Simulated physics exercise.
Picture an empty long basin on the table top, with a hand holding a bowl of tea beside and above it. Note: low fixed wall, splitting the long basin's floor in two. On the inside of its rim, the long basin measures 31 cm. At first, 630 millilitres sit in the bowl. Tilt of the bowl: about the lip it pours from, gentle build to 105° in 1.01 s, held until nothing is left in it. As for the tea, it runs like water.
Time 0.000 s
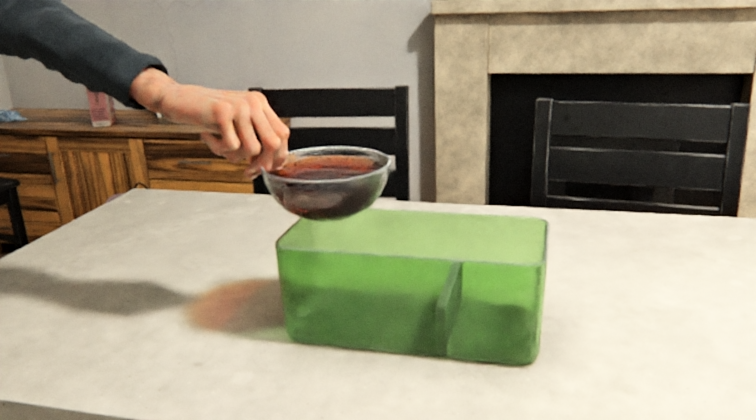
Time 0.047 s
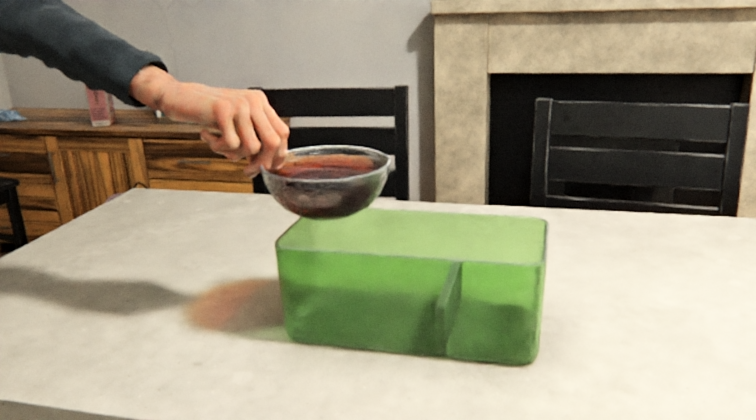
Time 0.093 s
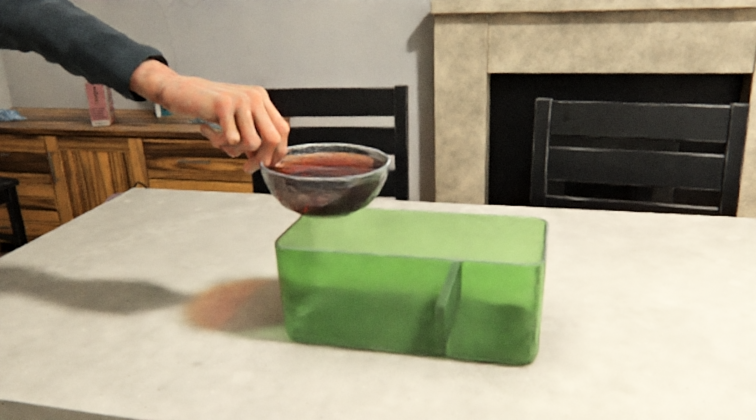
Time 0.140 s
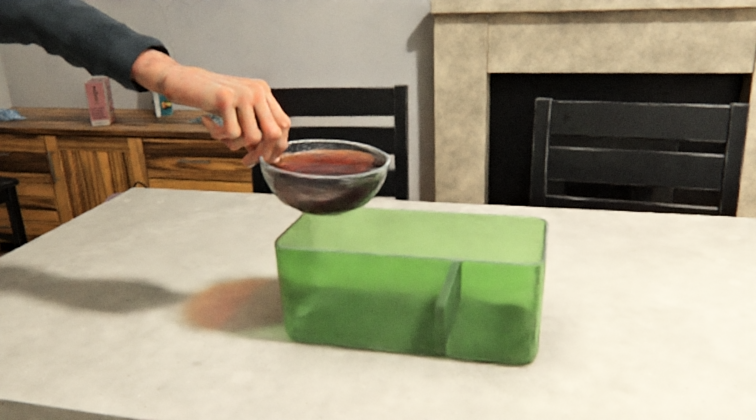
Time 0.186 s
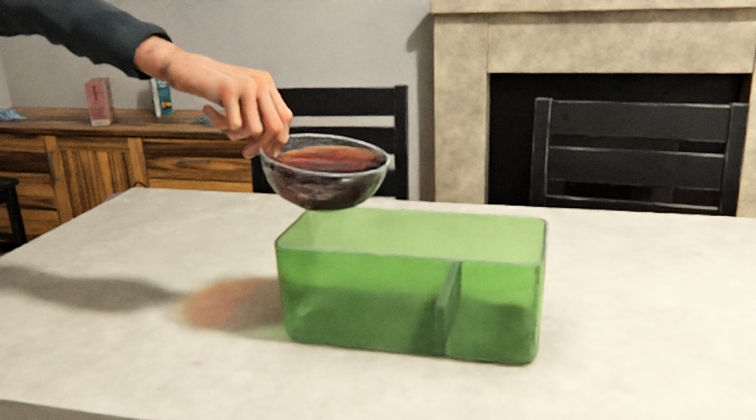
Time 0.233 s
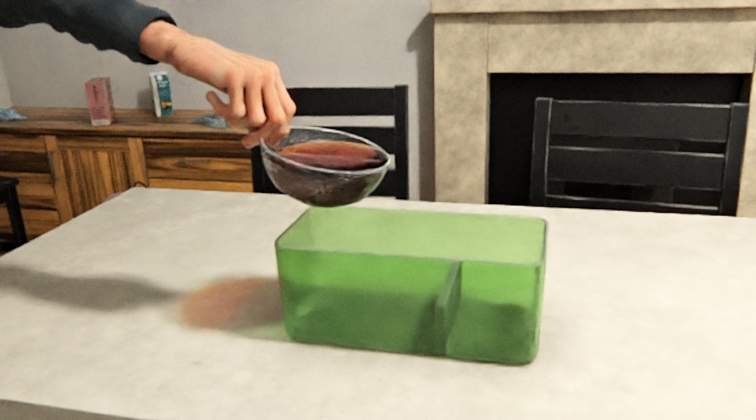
A hand slowly tilting a clear bowl of dark reddish liquid to the right above a divided green basin on a table.
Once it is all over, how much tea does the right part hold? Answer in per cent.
The right part holds about 81 per cent.
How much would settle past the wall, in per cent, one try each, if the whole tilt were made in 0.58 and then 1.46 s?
About 70 %, then about 75 %.
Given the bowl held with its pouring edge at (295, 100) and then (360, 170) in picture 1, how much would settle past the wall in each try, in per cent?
In order, 5 and 20 per cent.
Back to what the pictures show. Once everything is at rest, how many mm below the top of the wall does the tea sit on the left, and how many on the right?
It's around 58 mm on the left side and around 26 mm on the right side.
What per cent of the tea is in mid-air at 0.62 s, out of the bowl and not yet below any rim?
I'd put it at about 44 percent.
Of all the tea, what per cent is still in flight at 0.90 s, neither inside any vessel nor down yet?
Near 5 in a hundred.
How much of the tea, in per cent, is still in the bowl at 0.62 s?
I'd put it near 34 percent.
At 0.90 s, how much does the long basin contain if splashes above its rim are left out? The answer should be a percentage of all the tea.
Around 96 in a hundred.
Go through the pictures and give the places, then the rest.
The first frame shows tilt 0°; pouring edge (388, 167); surface from (273, 167) to (387, 172); the long basin's rim runs from (294, 226) to (547, 242); the wall's top is at (450, 282).
The second frame shows tilt 1°; pouring edge (388, 166); surface from (272, 167) to (386, 171).
The third frame shows tilt 2°; pouring edge (387, 166); surface from (272, 164) to (386, 169).
The fourth frame shows tilt 5°; pouring edge (387, 166); surface from (272, 161) to (386, 167).
The fifth frame shows tilt 9°; pouring edge (387, 166); surface from (272, 157) to (385, 163).
The sixth frame shows tilt 13°; pouring edge (387, 166); surface from (272, 151) to (387, 162); 1 per cent is over the edge.
By 0.62 s the tilt is 70° and 34 per cent is still to pour, 10 is left of the wall and 13 right of it.
By 0.90 s the tilt is 102° and 0 per cent is still to pour, 15 is left of the wall and 80 right of it.
By 1.19 s the tilt is 105° and 0 per cent is still to pour, 19 is left of the wall and 81 right of it.
By 1.51 s the tilt is 105° and 0 per cent is still to pour, 19 is left of the wall and 81 right of it.
At rest 19 per cent lies left of the wall, 81 right of it and 0 outside.
